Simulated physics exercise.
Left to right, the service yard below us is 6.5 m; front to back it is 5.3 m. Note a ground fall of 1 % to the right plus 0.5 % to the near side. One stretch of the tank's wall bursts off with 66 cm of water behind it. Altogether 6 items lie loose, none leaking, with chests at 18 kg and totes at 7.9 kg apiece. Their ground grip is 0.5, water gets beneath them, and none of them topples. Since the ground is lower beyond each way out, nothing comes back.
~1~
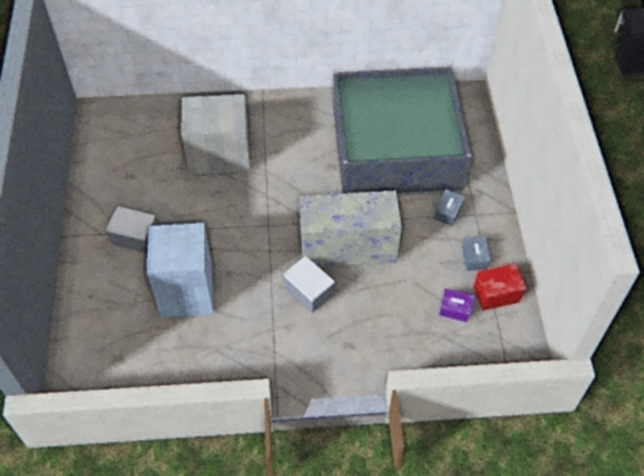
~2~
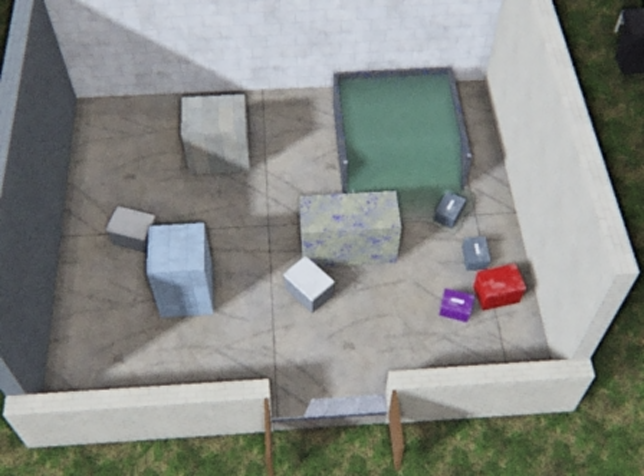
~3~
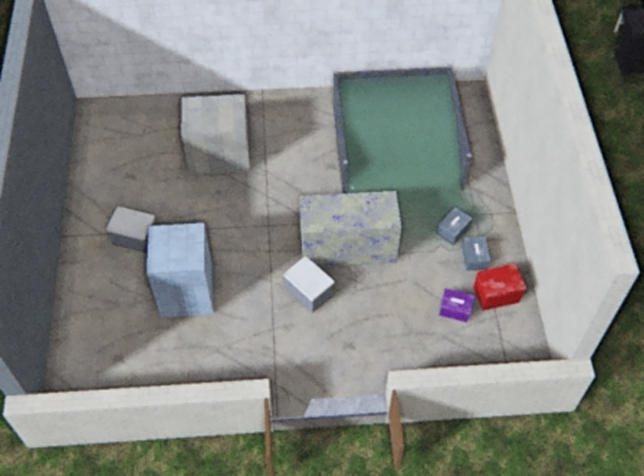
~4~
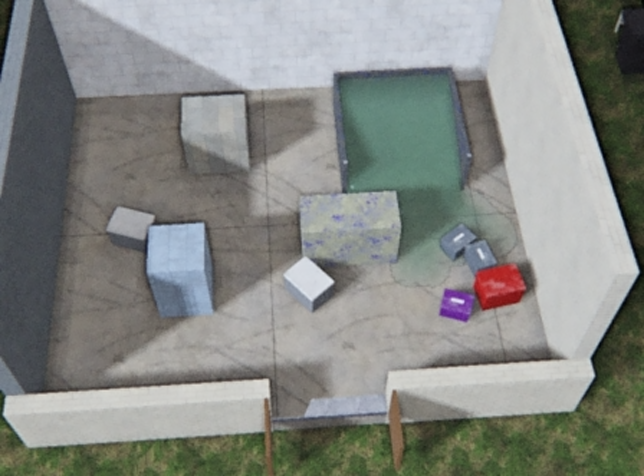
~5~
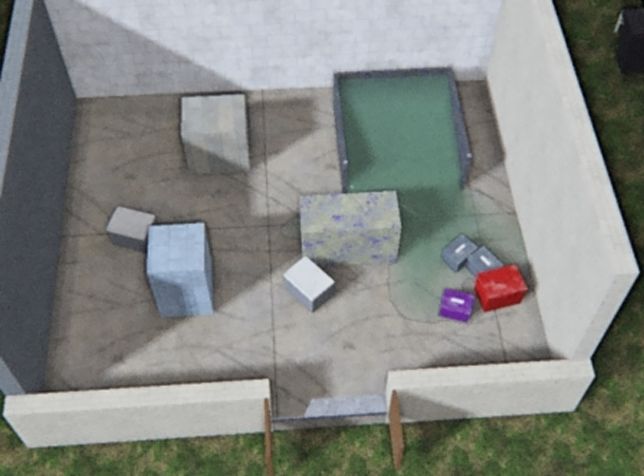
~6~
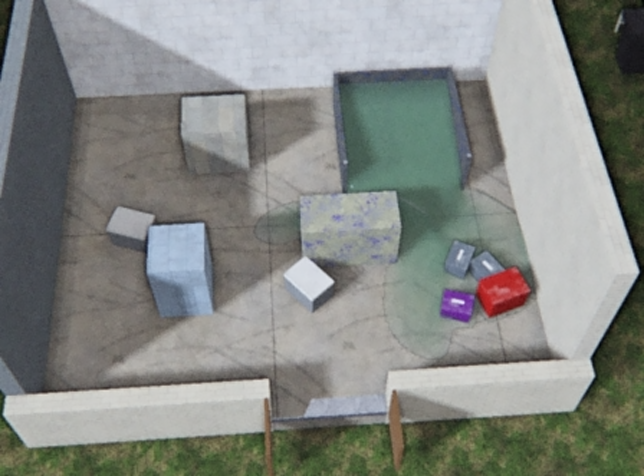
Green water spreads from a square tank at the back right of a walled yard, seen from high above by a still camera, after the tank's near wall disappears. A pale blue block, grey blocks and a white box stand to the left and centre, unmoving, around a mottled block. The water creeps toward the near side, pushing two small grey boxes together against a red chest, which shifts slightly beside a purple box.
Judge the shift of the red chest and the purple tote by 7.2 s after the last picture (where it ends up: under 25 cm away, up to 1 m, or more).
As I see it, the red chest should get washed clear away; the purple tote should get washed clear away.
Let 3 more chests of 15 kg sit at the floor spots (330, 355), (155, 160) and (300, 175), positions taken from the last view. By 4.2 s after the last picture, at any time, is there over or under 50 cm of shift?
One by one: Beyond the mark, below the mark, below the mark.
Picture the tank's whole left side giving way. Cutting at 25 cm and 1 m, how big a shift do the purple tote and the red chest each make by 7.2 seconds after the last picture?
Under that change the purple tote would sit tight and the red chest would sit tight.
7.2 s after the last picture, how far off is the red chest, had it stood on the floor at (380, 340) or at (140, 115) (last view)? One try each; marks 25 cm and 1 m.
In turn: It travels far; it barely shifts.
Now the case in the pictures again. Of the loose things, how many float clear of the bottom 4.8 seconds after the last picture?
Just then, the number is 2.
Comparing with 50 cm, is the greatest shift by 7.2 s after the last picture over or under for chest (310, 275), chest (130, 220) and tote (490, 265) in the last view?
Beyond, within, beyond.
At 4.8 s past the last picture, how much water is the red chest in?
Depth: About 8 cm.
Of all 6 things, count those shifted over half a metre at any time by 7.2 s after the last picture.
5 of them.
Then, 0.9 s after the last picture the red chest is near (532, 333), 0.9 m from its start, afloat; the purple tote is near (507, 364), 1.1 m from its start, afloat; 0 of 6 are out; 4 afloat.
Then, 2.8 s after the last picture the red chest is near (480, 282), 0.3 m from its start, afloat; the purple tote is near (379, 361), 1.4 m from its start, afloat; 0 of 6 are out; 3 afloat.
Then, 4.8 s after the last picture the red chest is near (393, 285), 1.4 m from its start, aground; the purple tote is near (235, 380), 3.1 m from its start, aground; 0 of 6 are out; 2 afloat.
Then, 7.2 s after the last picture the red chest is near (382, 286), 1.6 m from its start, aground; the purple tote is near (163, 377), 4.0 m from its start, afloat; 0 of 6 are out; 2 afloat.
